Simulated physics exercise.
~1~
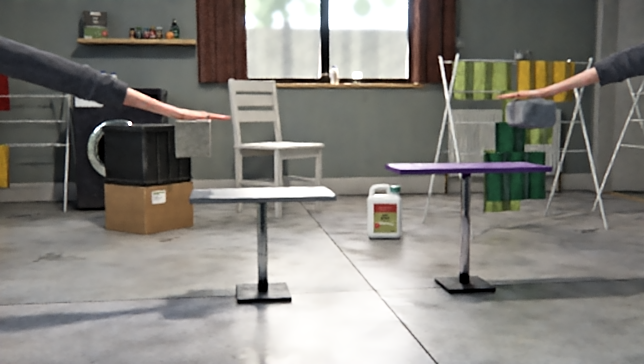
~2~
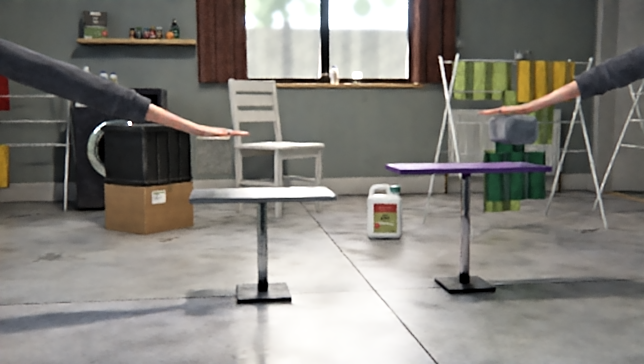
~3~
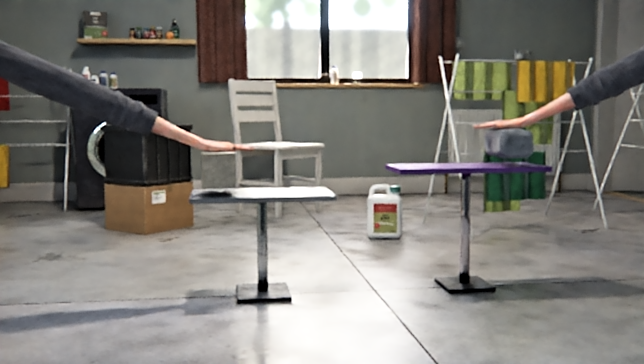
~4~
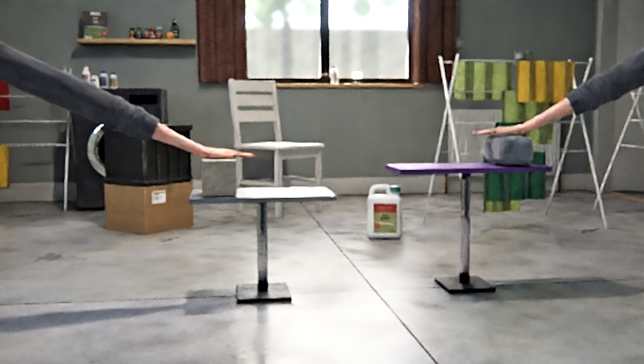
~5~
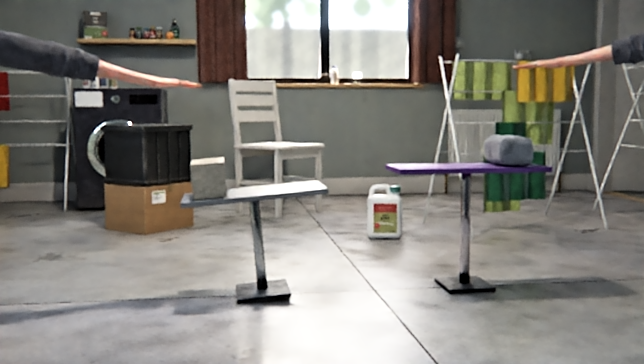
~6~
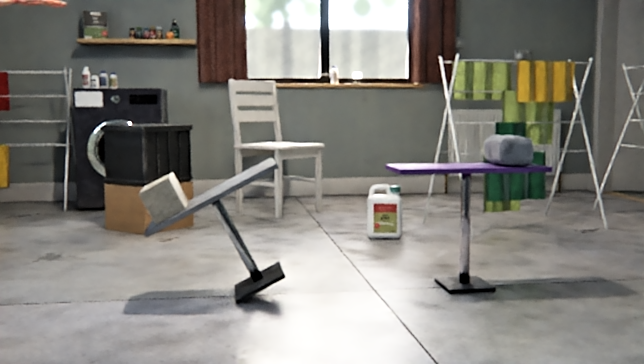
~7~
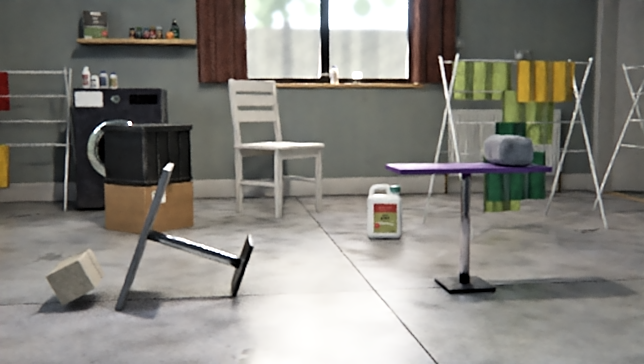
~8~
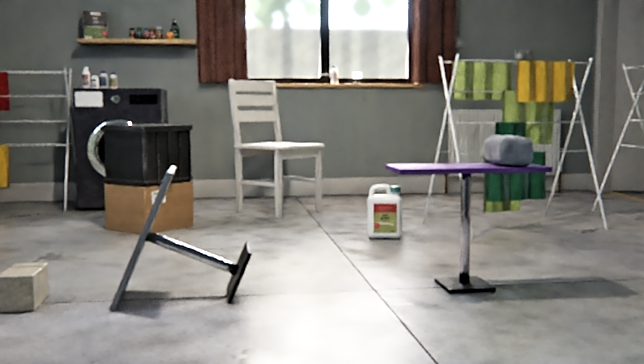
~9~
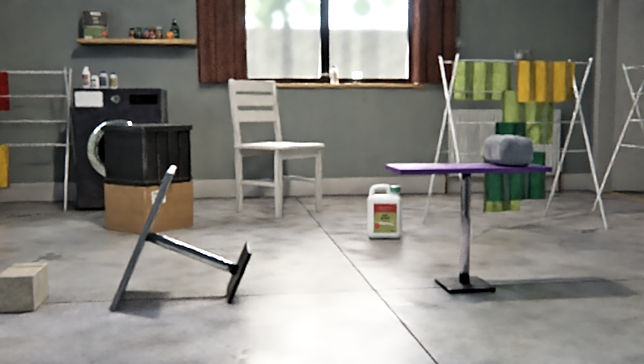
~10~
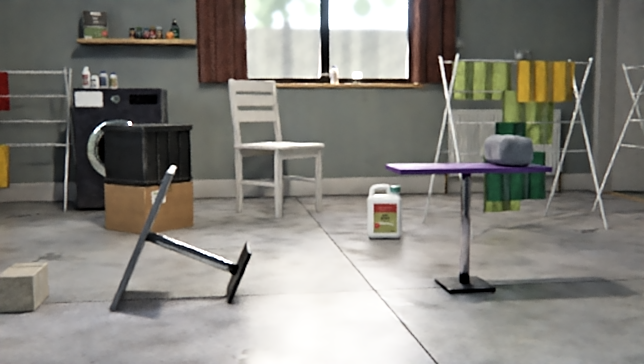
In a grey-walled room, two hands releasing objects on small pedestal tables, the grey one toppling left while the purple one stays upright.
